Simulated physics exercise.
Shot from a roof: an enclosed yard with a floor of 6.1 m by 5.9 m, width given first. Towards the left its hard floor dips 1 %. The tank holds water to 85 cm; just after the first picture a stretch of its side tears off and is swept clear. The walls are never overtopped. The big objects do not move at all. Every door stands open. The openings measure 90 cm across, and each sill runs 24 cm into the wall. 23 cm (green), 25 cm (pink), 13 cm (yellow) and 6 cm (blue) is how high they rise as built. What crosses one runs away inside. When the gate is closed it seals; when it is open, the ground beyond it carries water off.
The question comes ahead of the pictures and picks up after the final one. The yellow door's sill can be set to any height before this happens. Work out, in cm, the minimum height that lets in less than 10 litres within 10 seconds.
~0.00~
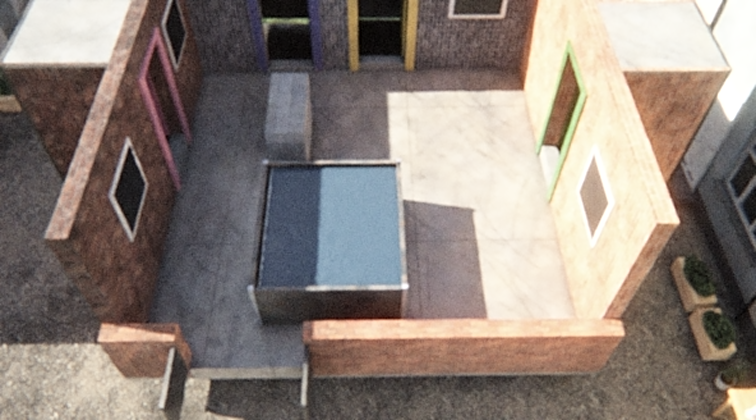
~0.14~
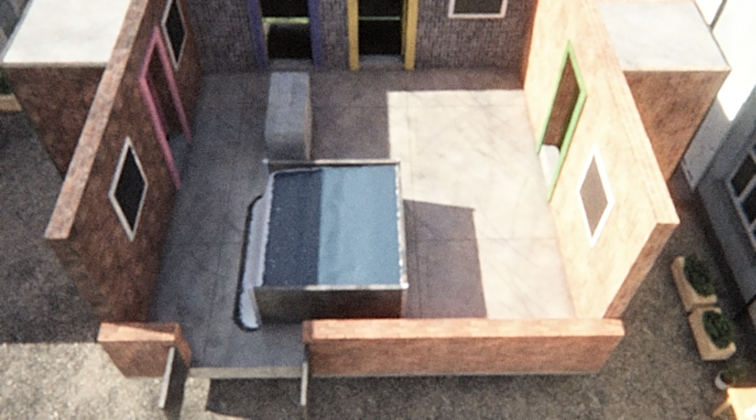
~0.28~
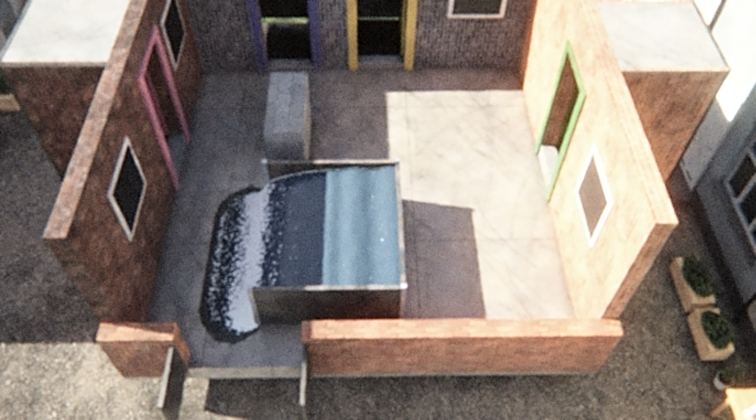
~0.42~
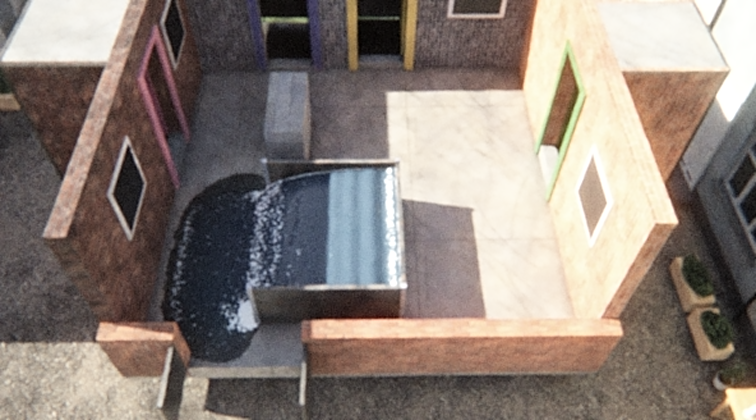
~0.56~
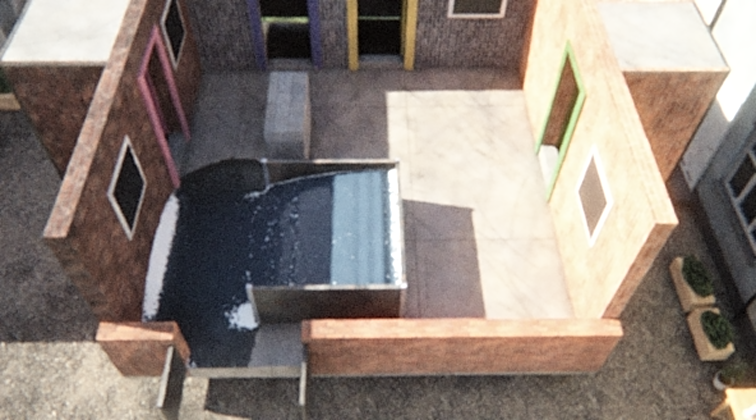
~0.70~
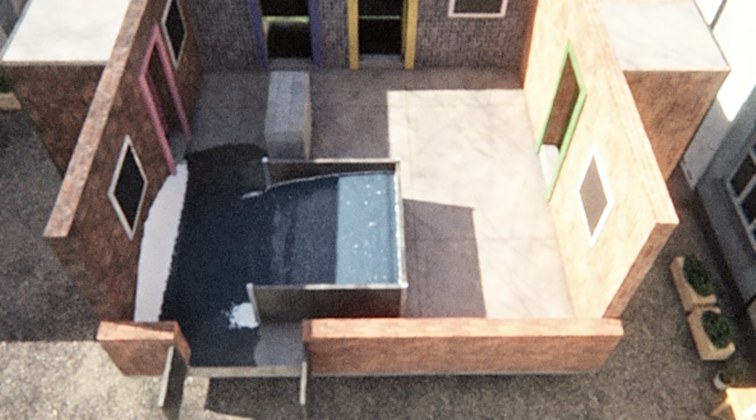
I would say 5 cm.
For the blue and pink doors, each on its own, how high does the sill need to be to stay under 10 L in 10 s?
Some 27 cm for blue, some 25 cm for pink.
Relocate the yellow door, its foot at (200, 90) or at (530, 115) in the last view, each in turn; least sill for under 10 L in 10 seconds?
Minimums: About 31 cm and 10.0 cm.
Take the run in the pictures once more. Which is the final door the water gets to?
Door: Green.
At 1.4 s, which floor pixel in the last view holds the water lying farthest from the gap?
Pixel close to (202, 80).
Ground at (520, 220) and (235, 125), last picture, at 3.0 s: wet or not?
Taking them in turn, they come out spared and submerged.
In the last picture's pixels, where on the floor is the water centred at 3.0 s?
The water is centred near (250, 211).
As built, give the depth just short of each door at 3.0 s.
Lab note, depth in cm: Green 0; pink 20; yellow 5; blue 23.
After 1.4 s water covers 20 % of the floor, deepest (70 cm) near (141, 351); it has not reached the yellow door.
After 3.0 s water covers 40 % of the floor, deepest (38 cm) near (202, 80); 5 cm at the yellow door, 0 litres in over its 13 cm sill.
After 10.0 s water covers 95 % of the floor, deepest (14 cm) near (456, 347); 5 cm at the yellow door, 0 litres in over its 13 cm sill.
At the yellow door as built, the water arrived by 2.8 s and peaked near 8 cm at 4.2 s.
Run again over the same 10 s with other heights there, 14 litres in over 4.5 cm, 7 litres over 5.5 cm. The limit of 10 litres is kept from about 5 cm up.
